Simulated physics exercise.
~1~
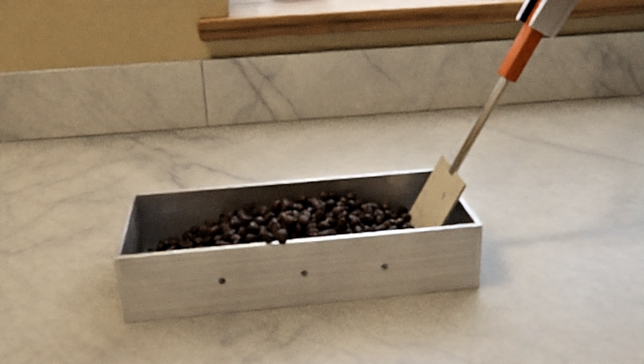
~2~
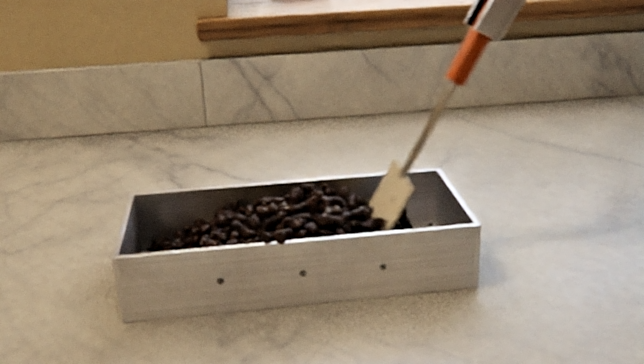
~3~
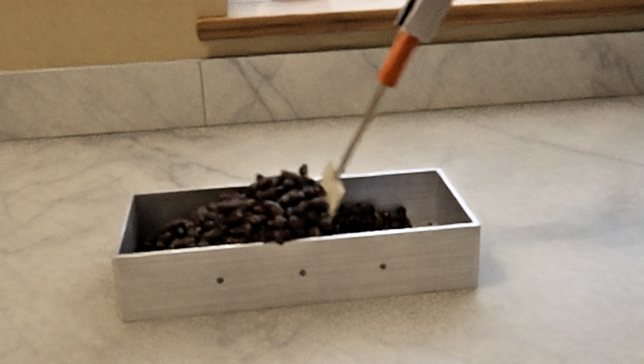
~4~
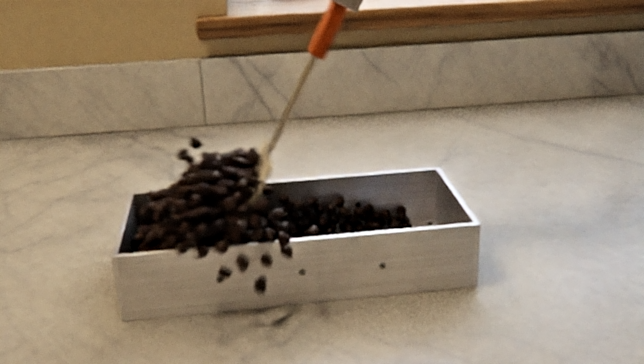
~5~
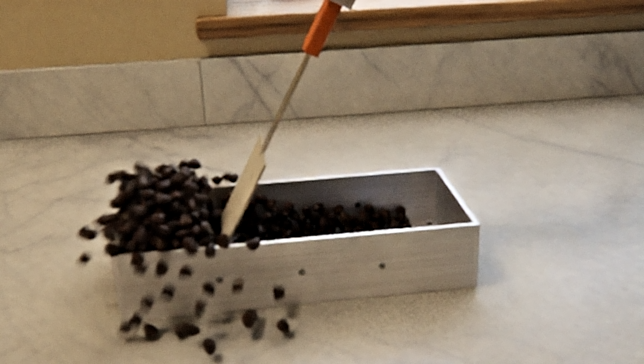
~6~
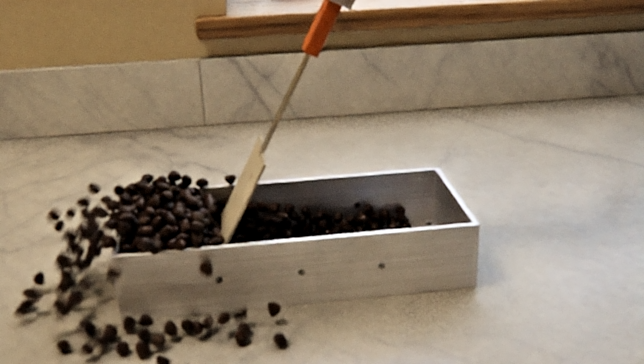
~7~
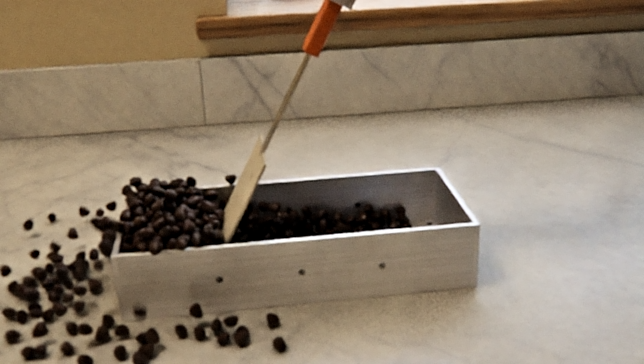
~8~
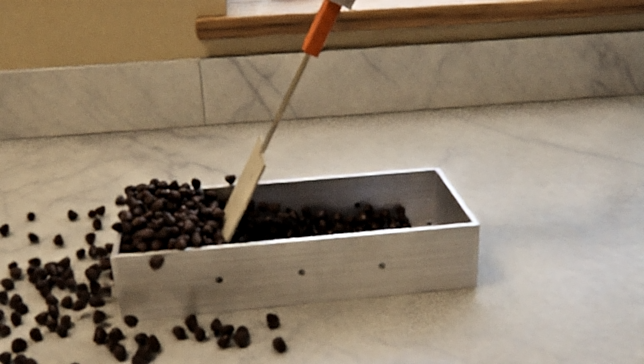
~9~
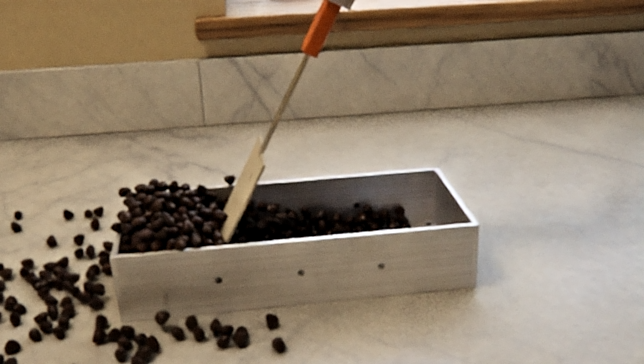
Dark beans spilled over the left end of a metal trough as a spatula with an orange section swept them leftward and stopped, leaving many scattered on the marble-like counter while the rest stayed inside, heaped mostly at the left.
